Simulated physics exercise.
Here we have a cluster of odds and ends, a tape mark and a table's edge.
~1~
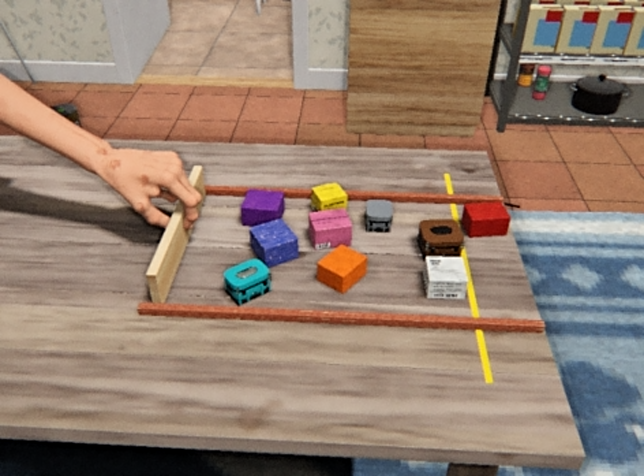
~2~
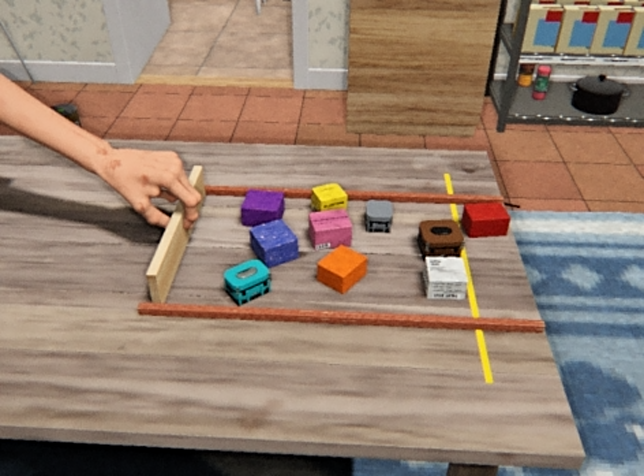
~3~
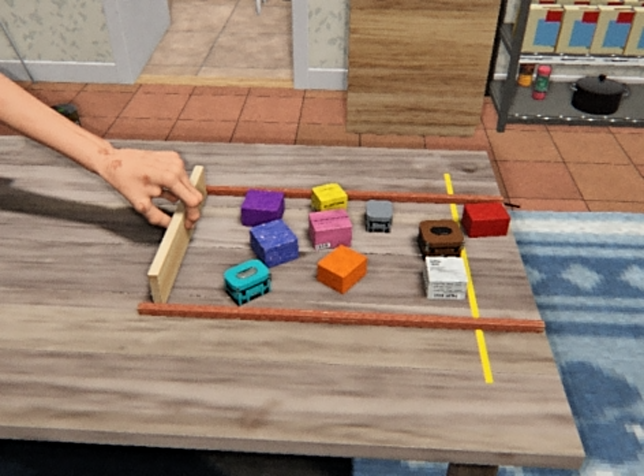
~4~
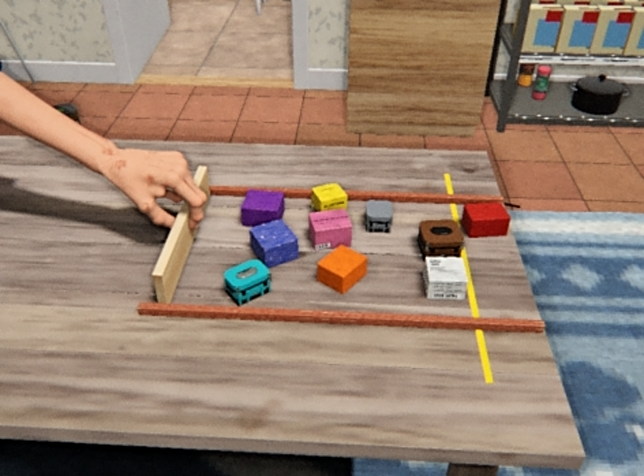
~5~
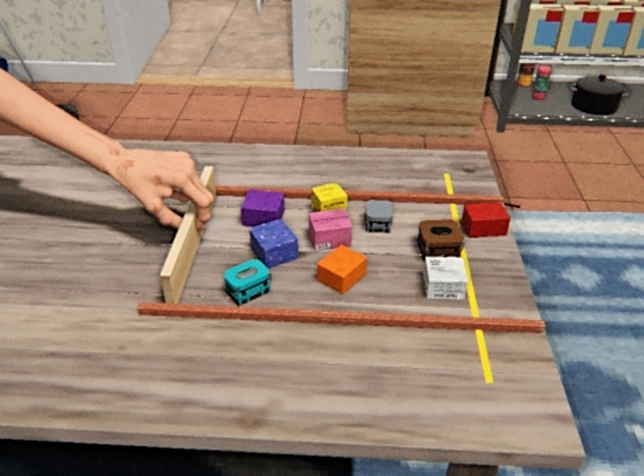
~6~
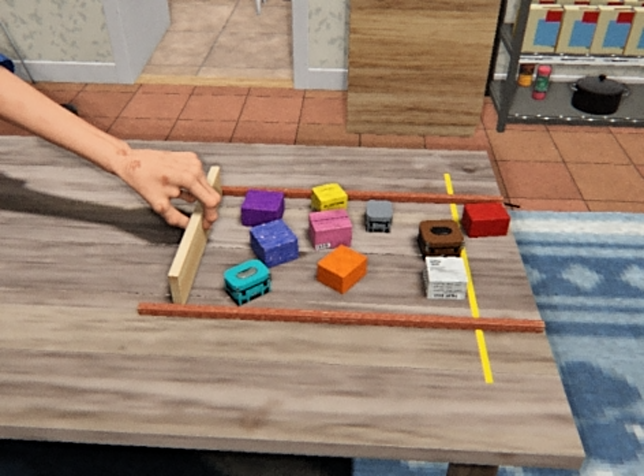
A hand holding a wooden board upright at the left end of a tabletop lane stays nearly still at first, then slides the board slightly to the right. The board draws closer to the turquoise case and purple block, while the colourful blocks and cases, including those near the yellow tape, stay put.
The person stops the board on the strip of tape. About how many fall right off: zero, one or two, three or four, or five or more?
Here the number that fall off is three or four.
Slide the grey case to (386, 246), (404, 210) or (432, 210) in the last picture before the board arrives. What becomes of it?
The grey case is kept; goes over; is lost.
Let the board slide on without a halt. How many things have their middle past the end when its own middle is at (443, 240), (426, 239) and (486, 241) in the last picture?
The counts: 1, 1 and 7.
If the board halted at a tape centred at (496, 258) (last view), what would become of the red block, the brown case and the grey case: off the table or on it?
The red block comes down, the brown case falls, the grey case drops off.
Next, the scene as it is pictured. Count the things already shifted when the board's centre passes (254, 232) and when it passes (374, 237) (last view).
At the one place 3, at the other 9.
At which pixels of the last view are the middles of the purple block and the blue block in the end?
Near (476, 215) and (486, 258).
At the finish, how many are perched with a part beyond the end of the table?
Overhanging: 3.
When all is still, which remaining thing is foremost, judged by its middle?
It is the yellow box.
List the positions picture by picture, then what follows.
In the first picture, red block (485, 220); brown case (440, 240); white box (445, 277); board (180, 229); tape (464, 257).
In the second picture, brown case (440, 240); turquoise case (247, 282).
In the third picture, white box (445, 278); purple block (263, 209).
In the fourth picture, red block (485, 220); board (185, 230).
In the fifth picture, brown case (440, 240); blue block (274, 243).
In the sixth picture, red block (485, 220); brown case (440, 240); white box (445, 278); board (199, 230); tape (464, 257).
Early on, none off yet; red block at rest near (485, 220); brown case at rest near (440, 240); white box at rest near (445, 278).
Finally, the number that fall off is three or four; lost, grey case, white box, brown case and red block.
